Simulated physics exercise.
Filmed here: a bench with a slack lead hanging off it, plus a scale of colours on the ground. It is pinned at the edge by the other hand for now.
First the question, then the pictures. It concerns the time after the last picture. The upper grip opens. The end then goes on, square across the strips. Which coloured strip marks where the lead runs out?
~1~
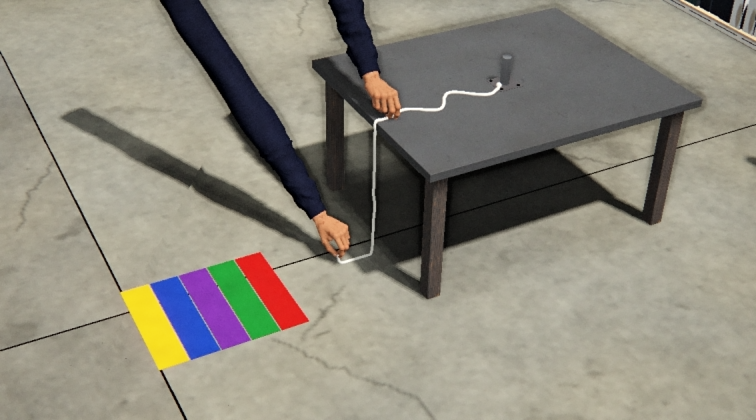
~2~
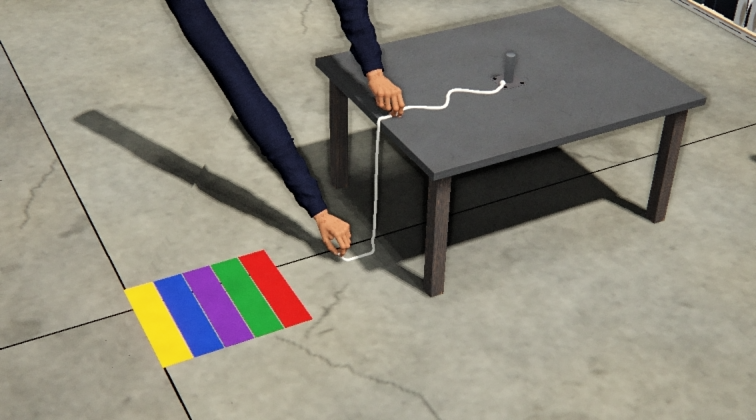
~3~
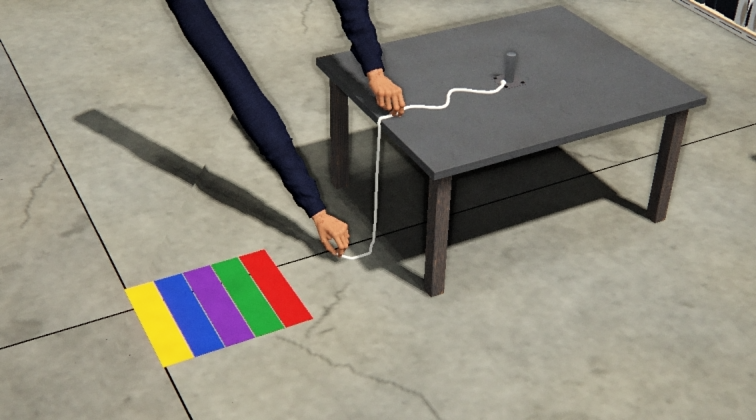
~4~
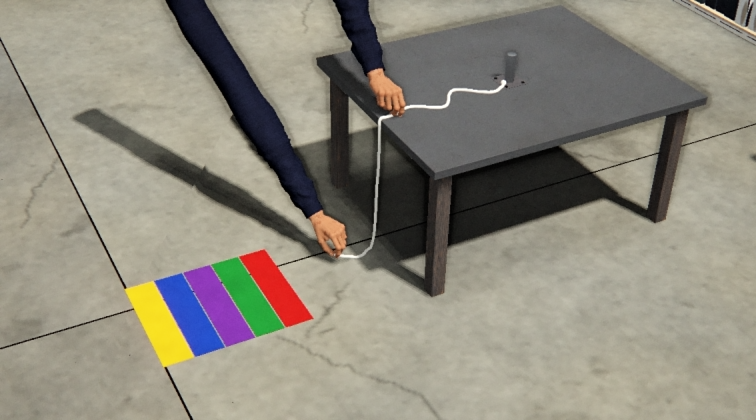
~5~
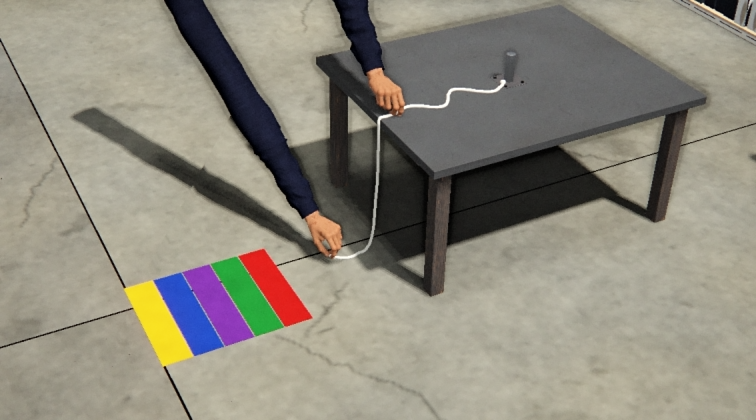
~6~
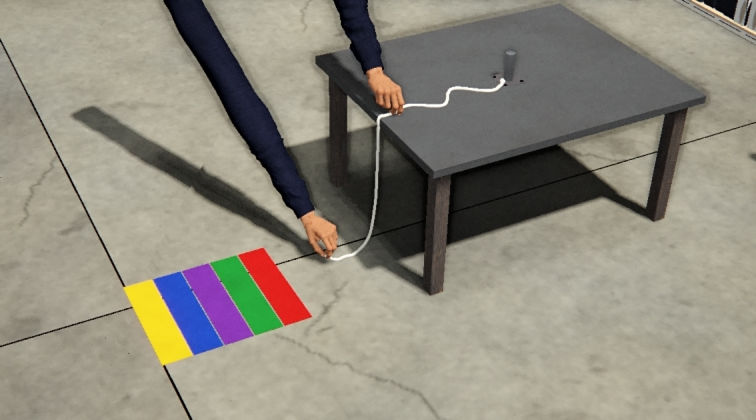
Purple.
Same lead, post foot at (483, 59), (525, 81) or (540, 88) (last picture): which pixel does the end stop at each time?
Approximate places, in that order: (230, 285), (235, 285), (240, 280).
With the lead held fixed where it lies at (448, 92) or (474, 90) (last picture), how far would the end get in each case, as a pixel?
Try one gives (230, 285); try two gives (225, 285).
A little later, end near (273, 271); over red.
Next, end near (236, 282); over green.
When it is tight, end near (215, 289); over purple. Over purple.
